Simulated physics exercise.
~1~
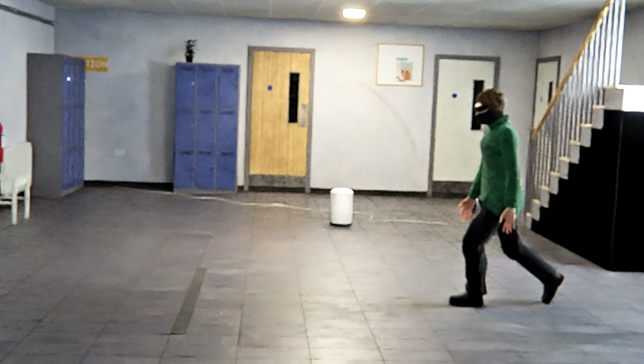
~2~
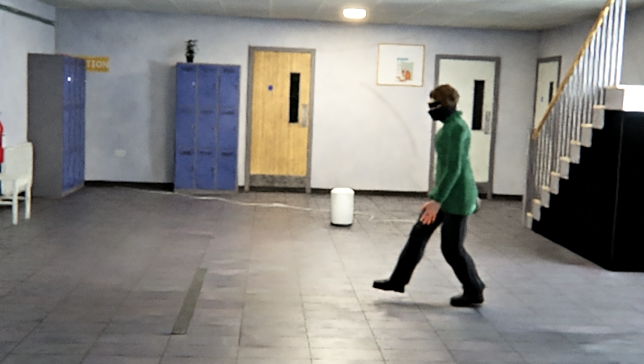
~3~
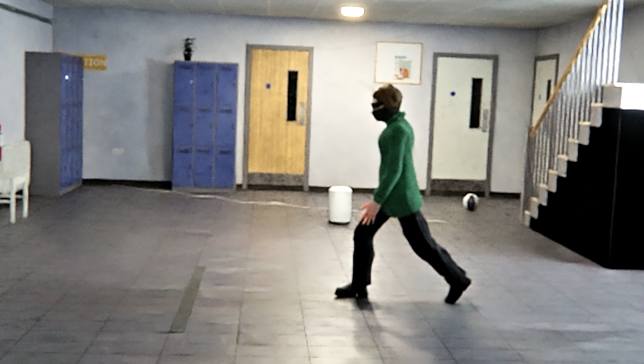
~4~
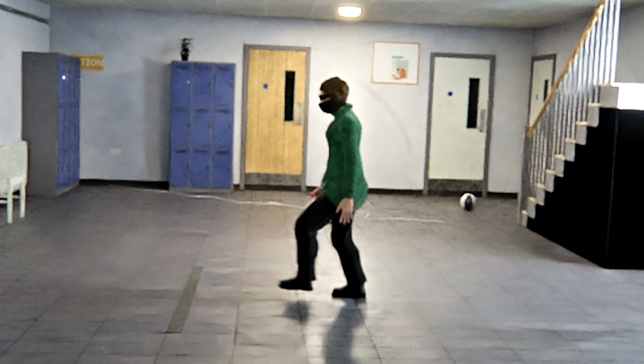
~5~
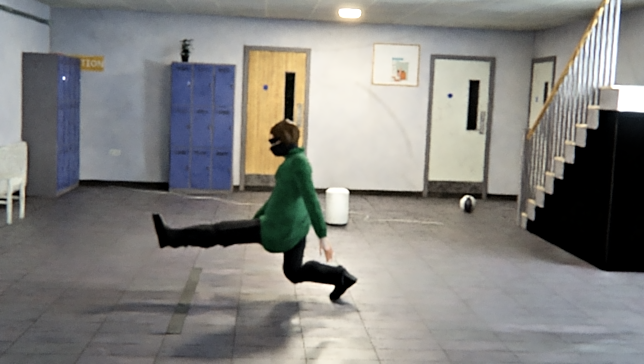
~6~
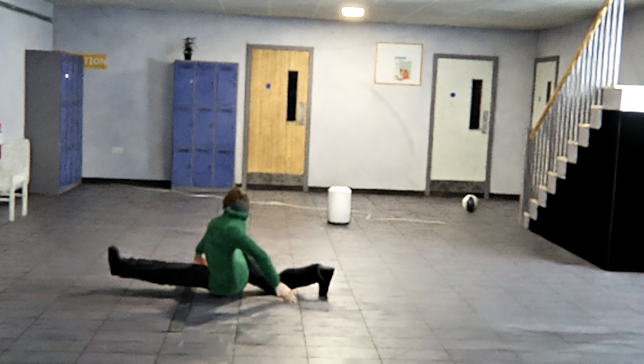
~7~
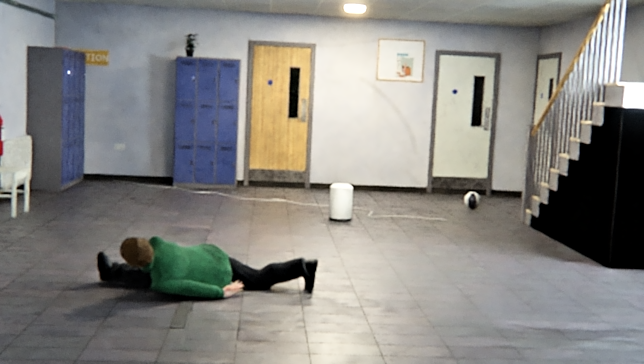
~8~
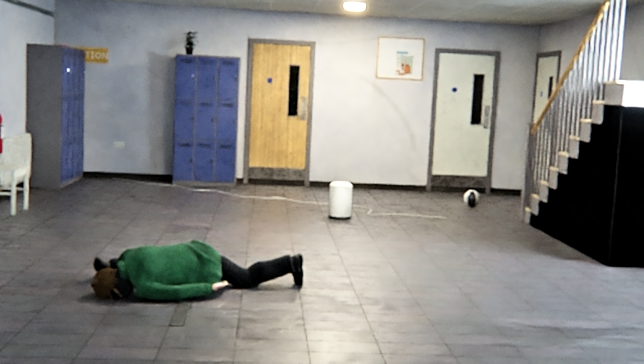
In a wide hall with grey floor tiles, blue lockers, pale doors and a staircase on the right, a person in a green top, dark trousers and a dark face covering strides left with empty hands. The person nears a narrow black strip on the floor, then suddenly drops, the front leg shooting out ahead while the back knee bends beneath. The person lands seated with legs spread, one hand near the floor, then folds forward to the left. At the end the person lies low and stretched out, head and chest past the strip, feet pointing right.
